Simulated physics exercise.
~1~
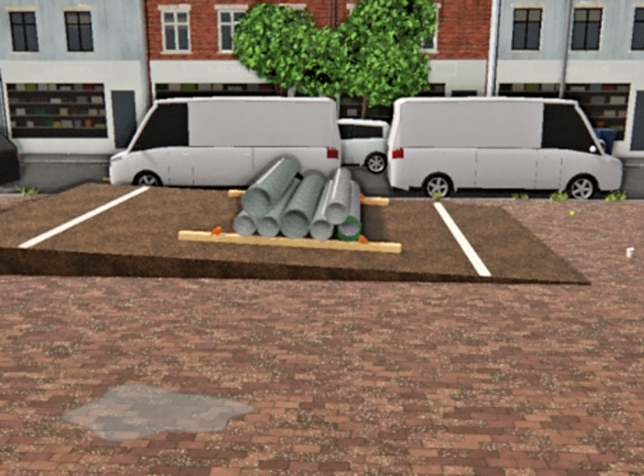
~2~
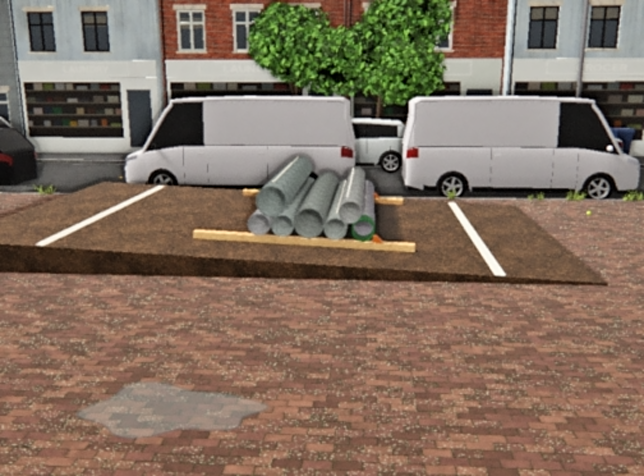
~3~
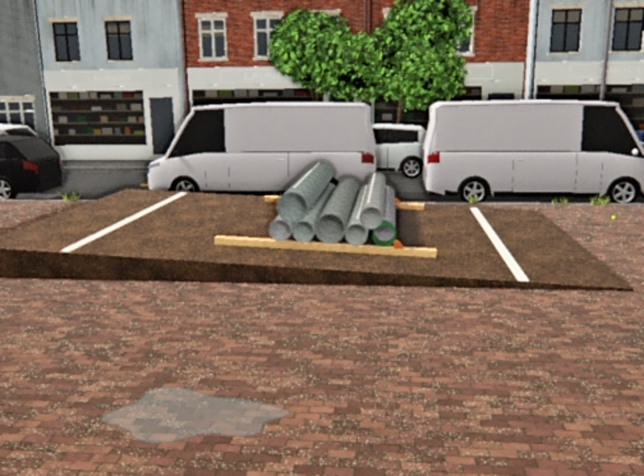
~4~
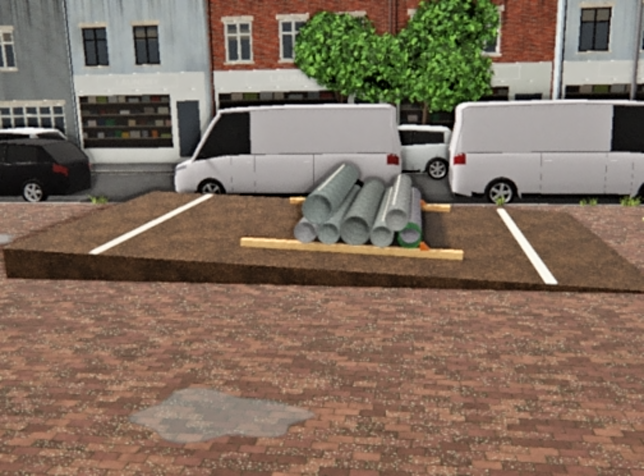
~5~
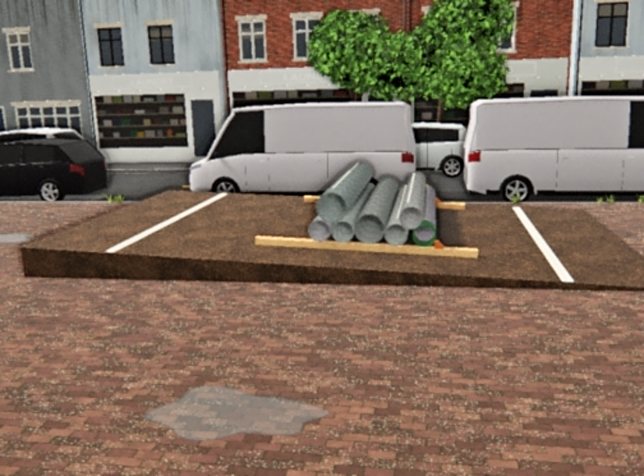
We see a stack of hollow grey pipes and one green pipe resting on wooden beams between white lines, with parked vans behind. The small orange chock at the left disappears, but the pipes stay stacked as the view pans slightly left, and the green one ends still on the beams.
